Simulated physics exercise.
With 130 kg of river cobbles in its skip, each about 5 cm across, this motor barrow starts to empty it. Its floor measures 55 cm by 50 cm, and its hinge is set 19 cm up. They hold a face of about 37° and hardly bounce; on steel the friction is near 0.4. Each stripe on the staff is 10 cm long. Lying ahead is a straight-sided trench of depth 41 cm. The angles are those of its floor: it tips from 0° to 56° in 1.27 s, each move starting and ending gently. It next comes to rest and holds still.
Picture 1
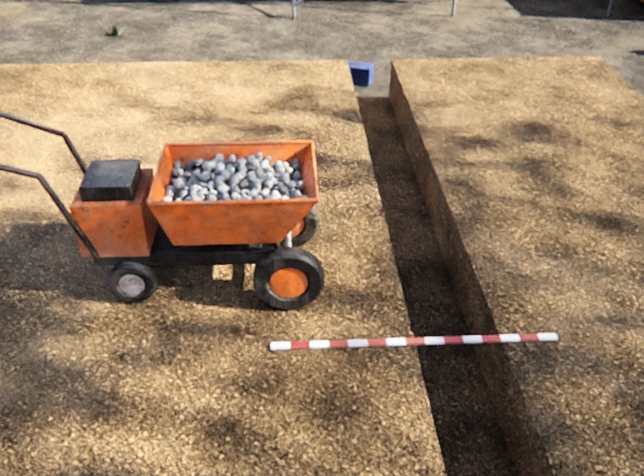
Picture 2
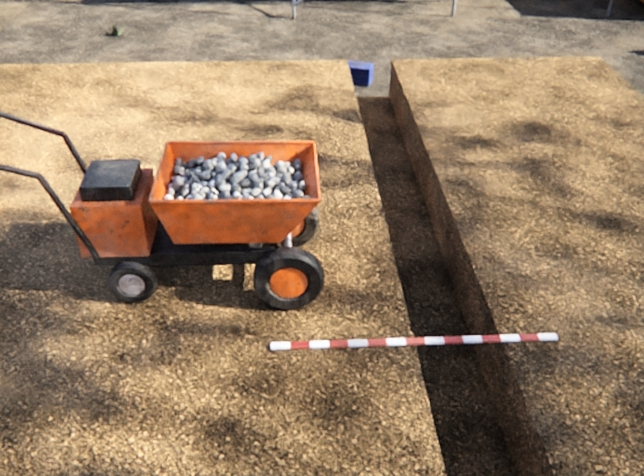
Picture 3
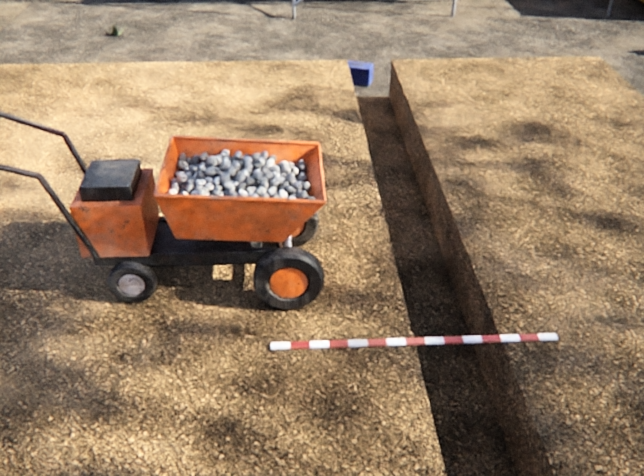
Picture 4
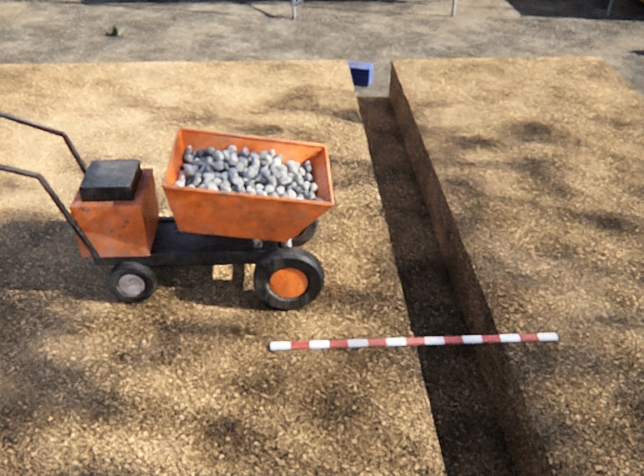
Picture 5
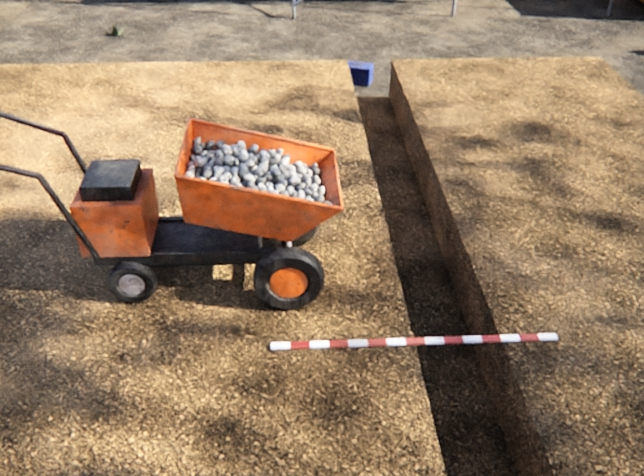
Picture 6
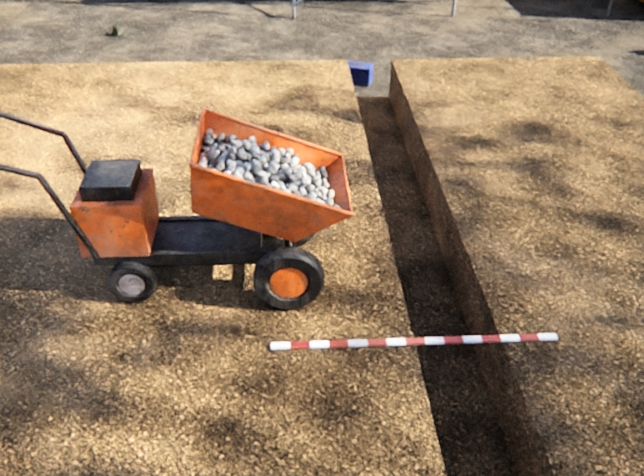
An orange motor barrow loaded with rounded grey stones stood beside a long, narrow trench, and its skip slowly tilted up at the back, leaning steadily further to the right while the wheels stayed put.
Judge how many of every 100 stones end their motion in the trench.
I would put it near 35 out of 100.
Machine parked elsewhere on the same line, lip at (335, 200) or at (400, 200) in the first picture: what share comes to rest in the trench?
About 40 per cent from the first spot, about 30 from the second.
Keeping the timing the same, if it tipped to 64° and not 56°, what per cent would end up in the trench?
Then roughly 75 percent.
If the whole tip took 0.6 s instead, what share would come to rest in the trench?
About 50 percent, I'd say.
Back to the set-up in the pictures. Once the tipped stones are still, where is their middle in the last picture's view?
Around (429, 320).
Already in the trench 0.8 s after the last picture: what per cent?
Close to 5 per cent at that time.
Then, 0.4 s after the last picture the floor is at 47°, 100 % in the skip; the foremost stones are at (368, 223).
Then, 0.8 s after the last picture the floor is at 56°, 93 % in the skip, 4 % short of the trench, 3 % in the trench; the foremost stones are at (415, 270).
Then, 1.2 s after the last picture the floor is at 56°, 75 % in the skip, 7 % short of the trench, 19 % in the trench; the foremost stones are at (457, 316).
Then, 3.1 s after the last picture the floor is at 56°, 60 % in the skip, 5 % short of the trench, 35 % in the trench; the foremost stones are at (463, 319).
